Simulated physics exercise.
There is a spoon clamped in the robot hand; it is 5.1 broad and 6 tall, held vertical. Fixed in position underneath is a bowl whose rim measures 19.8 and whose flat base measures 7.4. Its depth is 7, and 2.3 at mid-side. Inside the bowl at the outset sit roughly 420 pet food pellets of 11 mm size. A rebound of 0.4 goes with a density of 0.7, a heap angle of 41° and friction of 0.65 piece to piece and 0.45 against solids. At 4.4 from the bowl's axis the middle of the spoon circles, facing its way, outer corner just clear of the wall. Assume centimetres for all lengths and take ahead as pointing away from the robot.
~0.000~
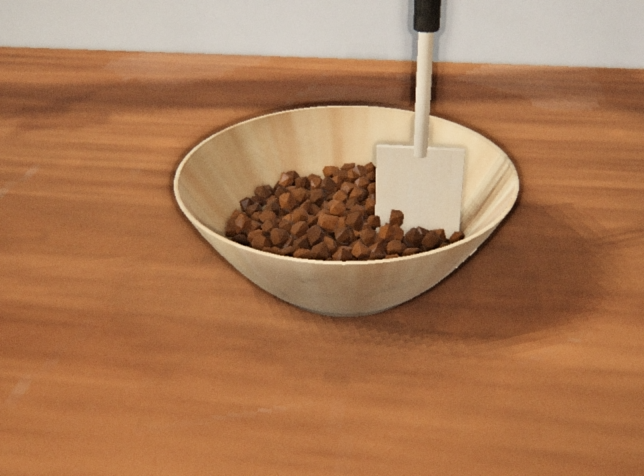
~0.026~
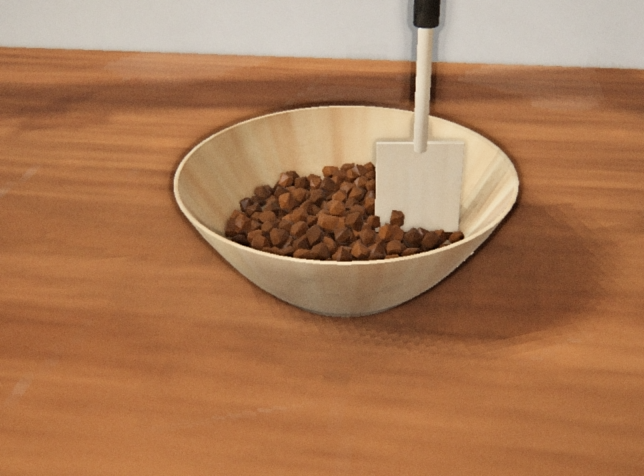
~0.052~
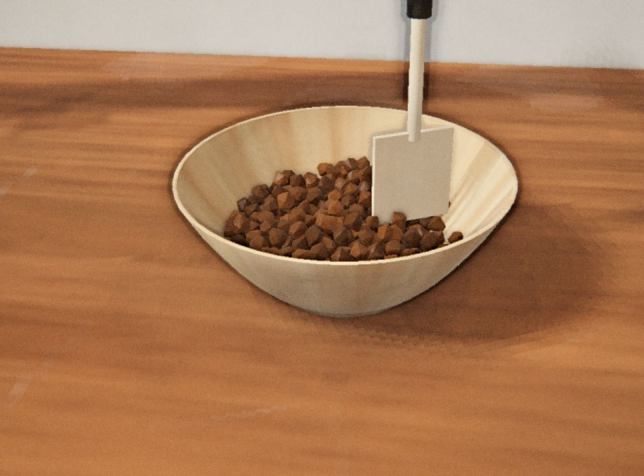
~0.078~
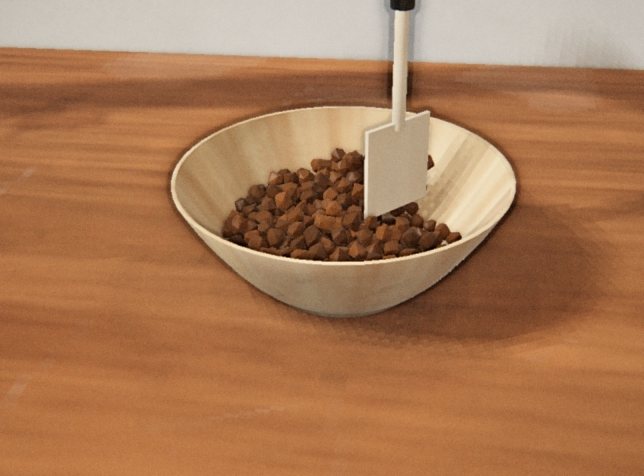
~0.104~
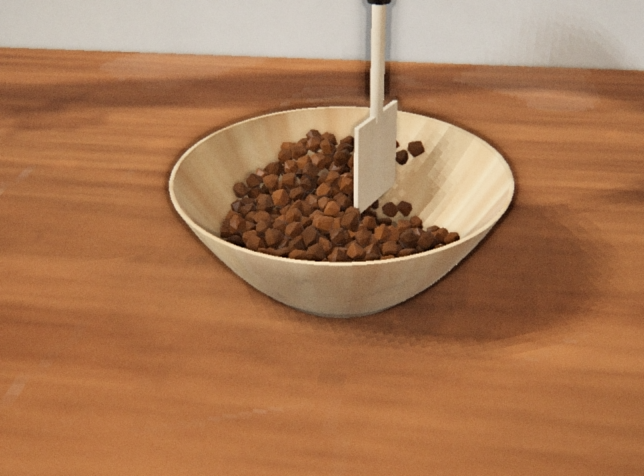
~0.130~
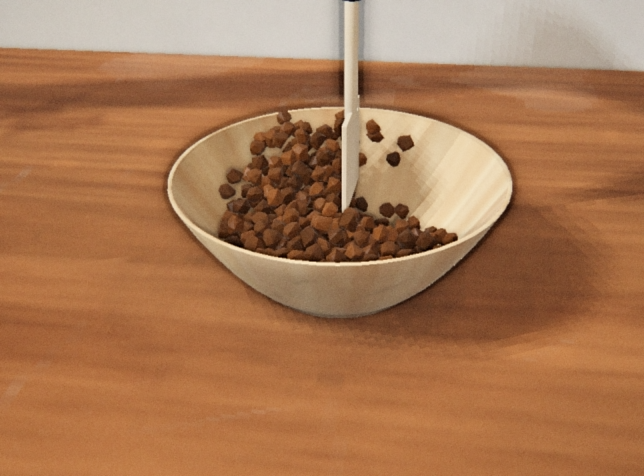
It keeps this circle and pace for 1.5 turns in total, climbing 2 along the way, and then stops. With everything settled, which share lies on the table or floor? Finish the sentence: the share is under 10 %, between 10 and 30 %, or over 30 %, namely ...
The share is between 10 and 30 %.
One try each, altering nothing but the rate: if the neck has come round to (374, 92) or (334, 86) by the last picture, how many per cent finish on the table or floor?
Close to 10 and 25 in a hundred.
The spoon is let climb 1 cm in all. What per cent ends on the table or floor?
Around 20 percent of it.
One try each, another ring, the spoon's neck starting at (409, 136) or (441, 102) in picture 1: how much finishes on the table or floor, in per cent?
Roughly 15 and 5 per cent.
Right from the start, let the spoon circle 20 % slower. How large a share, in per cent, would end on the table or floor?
In that case some 10 per cent.
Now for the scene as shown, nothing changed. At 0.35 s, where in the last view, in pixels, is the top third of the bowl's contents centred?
Near (334, 246).
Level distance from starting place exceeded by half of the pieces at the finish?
About 3 cm.
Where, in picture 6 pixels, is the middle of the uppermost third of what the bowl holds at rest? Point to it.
(354, 229).
By 0.35 s, 262° round, highest piece 10 above the table; 375 in the bowl, 10 on the table or floor, 32 in flight or on the tool.
By 0.57 s, 77° round, highest piece 9 above the table; 345 in the bowl, 67 on the table or floor, 5 in flight or on the tool.
By 0.88 s, 180° round, highest piece 6 above the table; 339 in the bowl, 78 on the table or floor.
By 1.58 s, 180° round, highest piece 6 above the table; 339 in the bowl, 78 on the table or floor.
Final count, 339 in the bowl, 78 on the table or floor. That is 19 % on the table or floor.
